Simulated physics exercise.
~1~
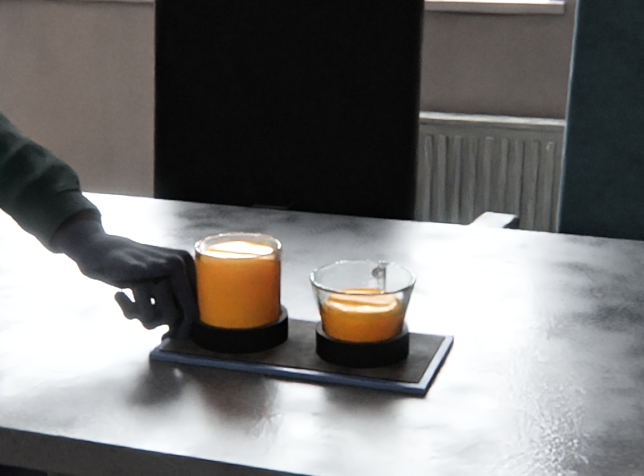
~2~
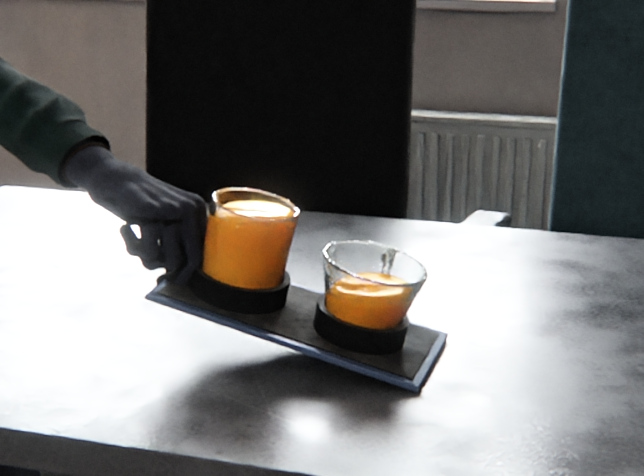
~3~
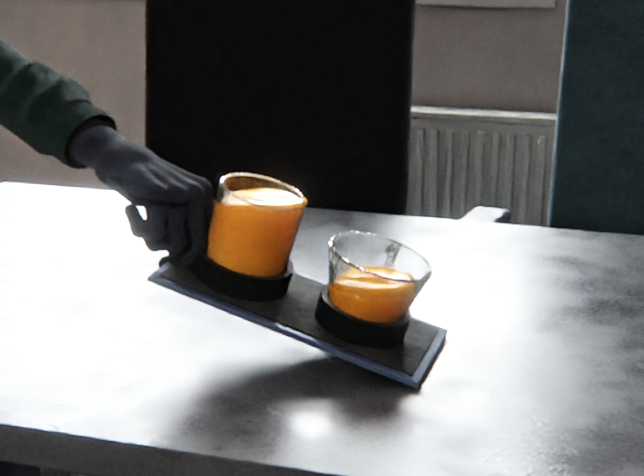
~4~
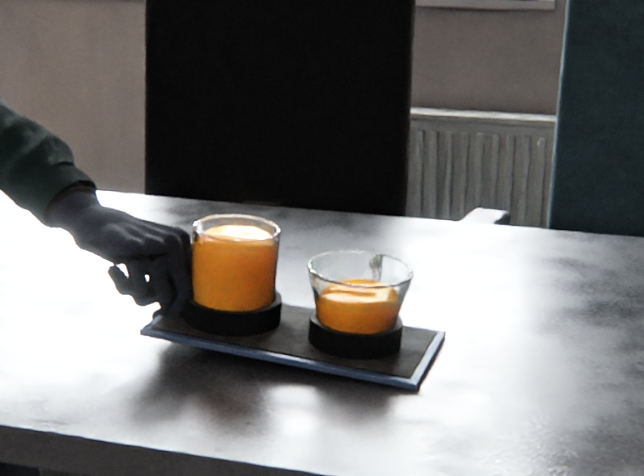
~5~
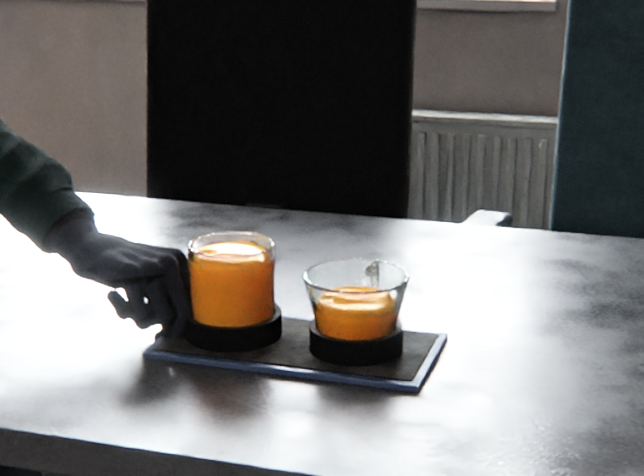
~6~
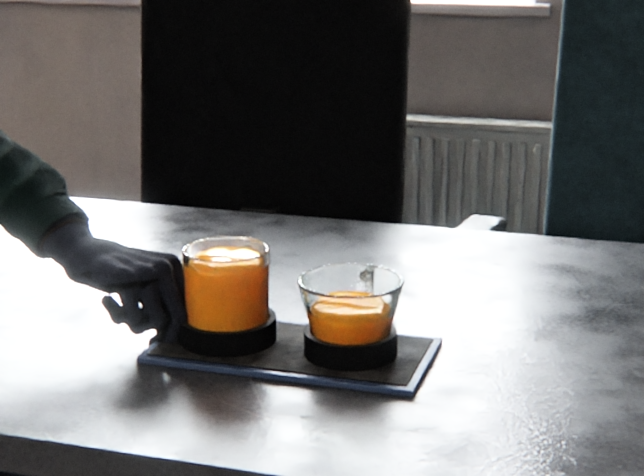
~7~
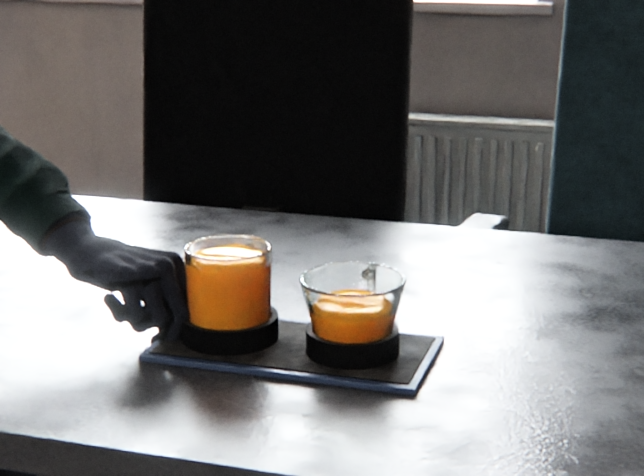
In a room with a radiator against the wall, a pale, glossy table is seen from slightly above, with a tall black chair back behind it. A dark hand in a green sleeve holds the left end of a dark, blue-edged tray carrying two clear cups of orange juice in black holders, a straight one on the left and a wider one on the right. The hand raises that end, and the cups tilt rightward with the tray, the juice nearing the straight cup's rim. It then lowers the tray until it lies flat again, both cups upright and still holding juice.
